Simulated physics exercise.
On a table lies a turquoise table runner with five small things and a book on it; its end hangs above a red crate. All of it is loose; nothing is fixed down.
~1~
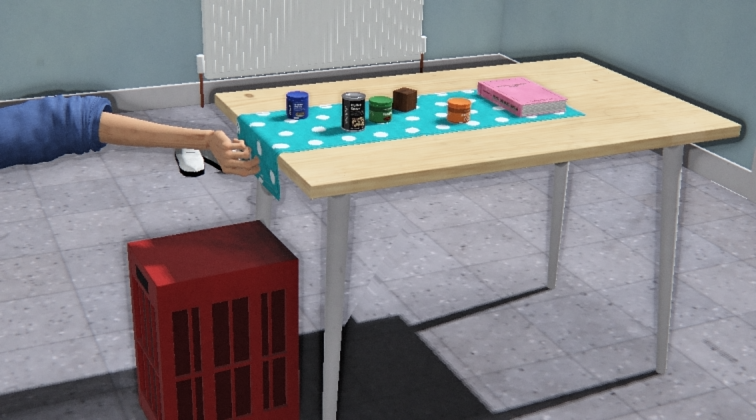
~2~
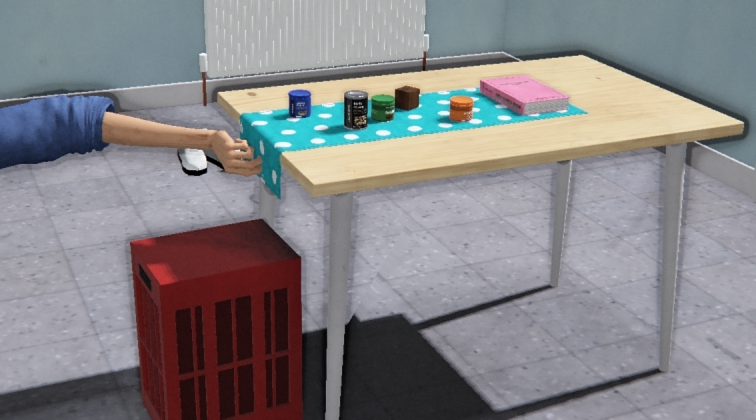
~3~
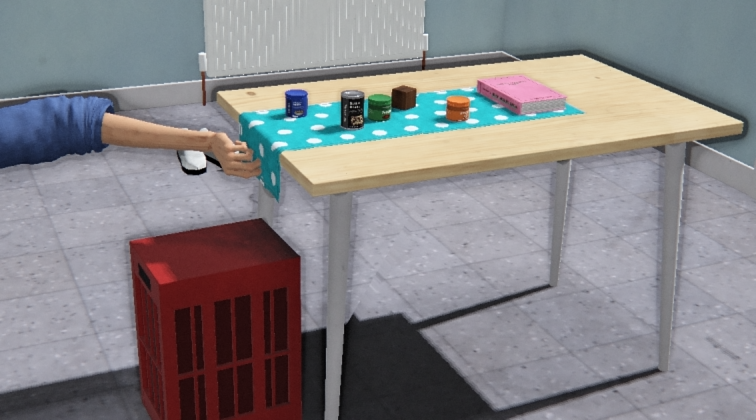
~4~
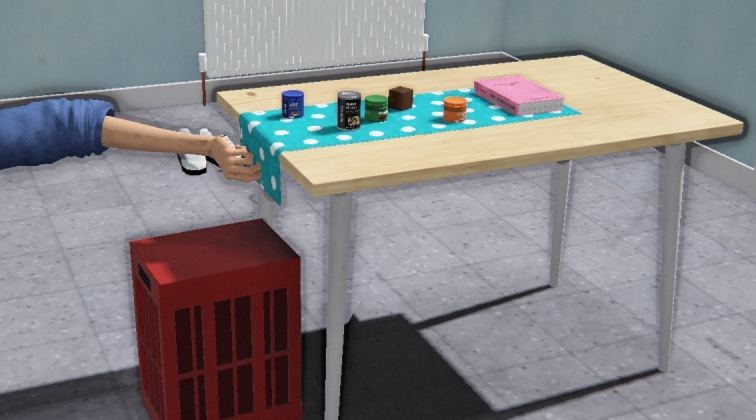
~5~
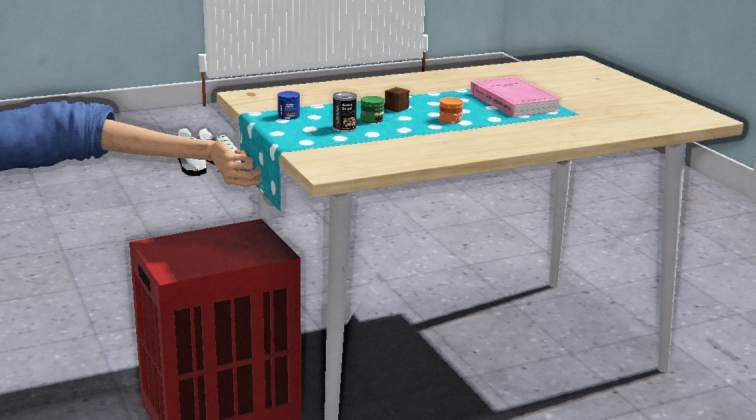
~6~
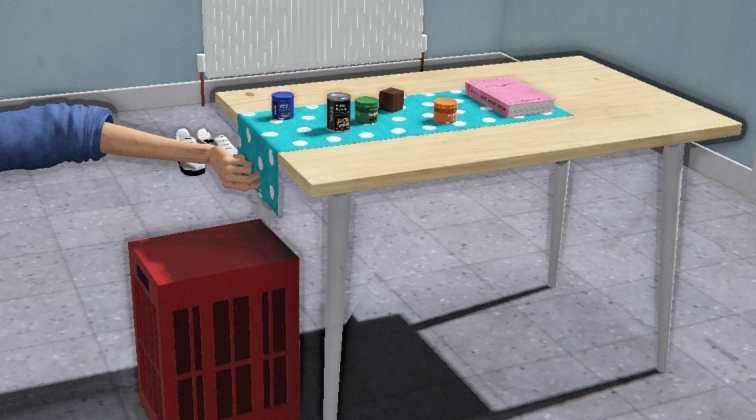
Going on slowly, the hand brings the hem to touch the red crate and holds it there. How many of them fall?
The number of things lost will likely be one.
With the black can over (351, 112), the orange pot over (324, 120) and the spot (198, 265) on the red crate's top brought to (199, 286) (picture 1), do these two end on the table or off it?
Black can: Safe; orange pot: Lost.
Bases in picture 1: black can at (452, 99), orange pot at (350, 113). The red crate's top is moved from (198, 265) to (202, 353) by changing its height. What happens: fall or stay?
The black can stays put, the orange pot is lost.
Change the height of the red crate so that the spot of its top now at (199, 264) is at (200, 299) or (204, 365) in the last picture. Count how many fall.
2 and 4.
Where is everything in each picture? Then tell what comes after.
The first picture shows hem (279, 201); blue pot (297, 94); black can (354, 95); green pot (381, 99); brown cube (405, 90); orange pot (459, 101); top of the crate (198, 265).
The second picture shows hem (281, 200); blue pot (300, 93).
The third picture shows hem (279, 203); black can (353, 93).
The fourth picture shows hem (281, 206); green pot (377, 98); top of the crate (200, 263).
The fifth picture shows hem (281, 211); brown cube (397, 90).
The sixth picture shows hem (278, 216); blue pot (283, 94); black can (339, 96); green pot (366, 100); brown cube (392, 91); orange pot (446, 101).
Soon after, hem near (258, 209); all still up.
After that, hem on the crate; blue pot gone.
In the end, hem on the crate; blue pot gone. It carries off one.
